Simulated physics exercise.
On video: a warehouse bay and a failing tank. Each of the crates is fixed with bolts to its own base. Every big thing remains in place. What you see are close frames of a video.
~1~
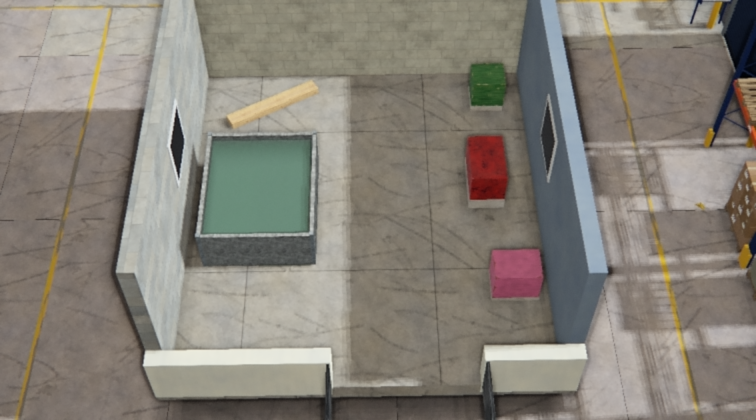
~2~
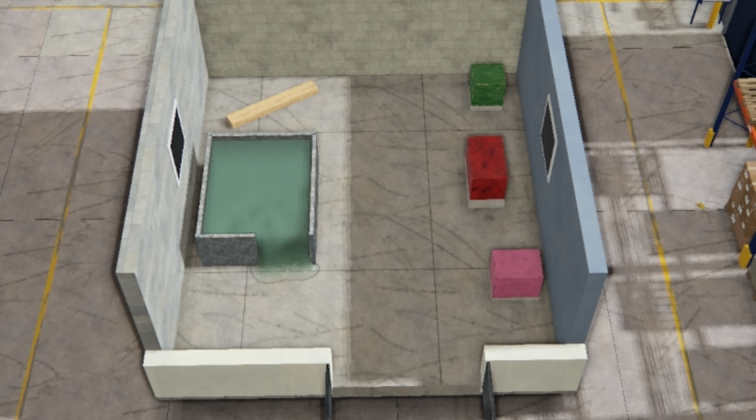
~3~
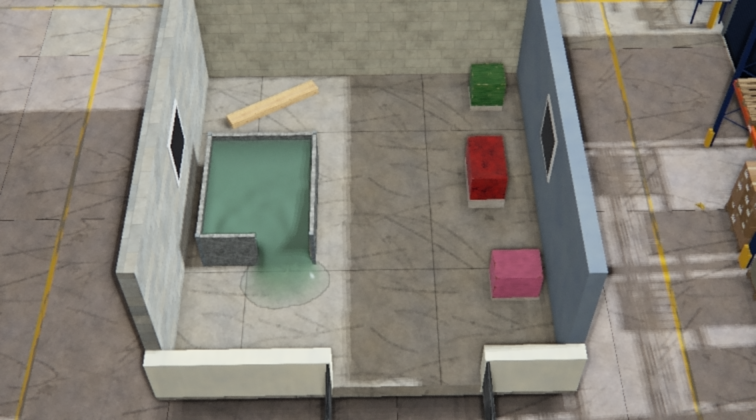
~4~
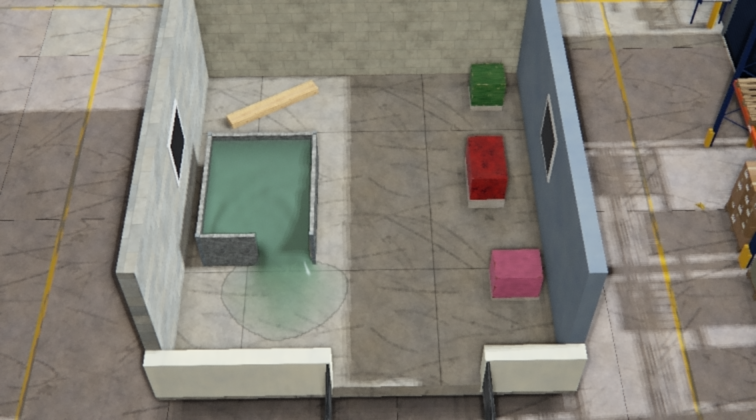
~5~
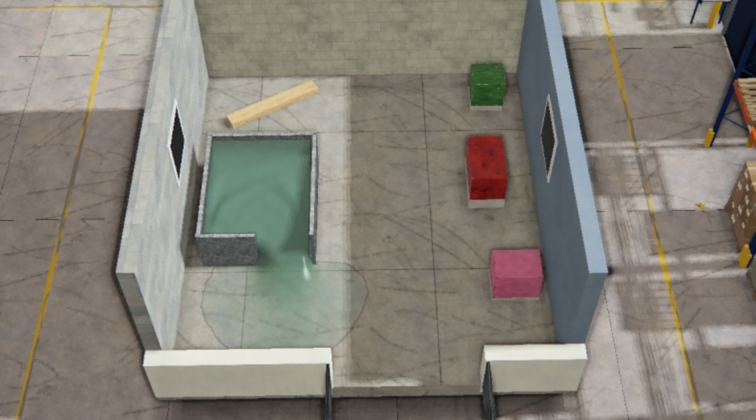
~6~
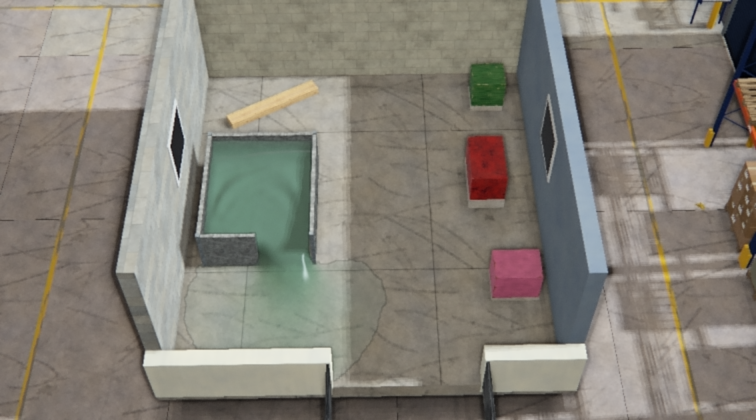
At first, a stone-walled tank of green water stands whole and still in a warehouse bay, with green, red and pink blocks to the right. Then a gap opens at the right end of its front wall, and water pours out, spreading across the floor in a widening, thinning pool.
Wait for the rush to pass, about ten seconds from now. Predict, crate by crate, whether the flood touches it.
Outcome: The pink crate is hit by the water, the red crate is spared, the green crate is spared.
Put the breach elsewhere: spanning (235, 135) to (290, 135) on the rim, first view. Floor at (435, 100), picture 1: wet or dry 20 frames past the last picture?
My call for that point is drenched.
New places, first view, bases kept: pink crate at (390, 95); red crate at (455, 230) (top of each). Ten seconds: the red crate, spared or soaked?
Well, the red one is left untouched in the end.
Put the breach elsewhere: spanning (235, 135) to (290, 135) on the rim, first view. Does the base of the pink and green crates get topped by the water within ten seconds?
So the pink crate goes wet while the green crate goes wet.
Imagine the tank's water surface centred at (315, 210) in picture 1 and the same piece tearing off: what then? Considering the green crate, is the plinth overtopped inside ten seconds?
I reckon the green crate is unharmed.
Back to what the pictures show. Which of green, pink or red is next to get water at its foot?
My answer: The pink crate.
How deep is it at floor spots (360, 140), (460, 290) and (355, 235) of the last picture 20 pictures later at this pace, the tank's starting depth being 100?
Depths of roughly 0, 0 and 0 per cent.
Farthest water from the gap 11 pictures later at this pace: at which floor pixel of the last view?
I'd go with roughly (523, 369).
A moment on, water covers 20 % of the floor; the pink crate not reached, the red crate not reached, the green crate not reached.
Next, water covers 25 % of the floor; the pink crate not reached, the red crate not reached, the green crate not reached.
Then, water covers 30 % of the floor; the pink crate water round its plinth, the red crate not reached, the green crate not reached.
Later, water covers 50 % of the floor; the pink crate water round its plinth, the red crate water round its plinth, the green crate not reached.
In the end, water covers 75 % of the floor; the pink crate was topped, the red crate stayed above the water, the green crate stayed above the water.
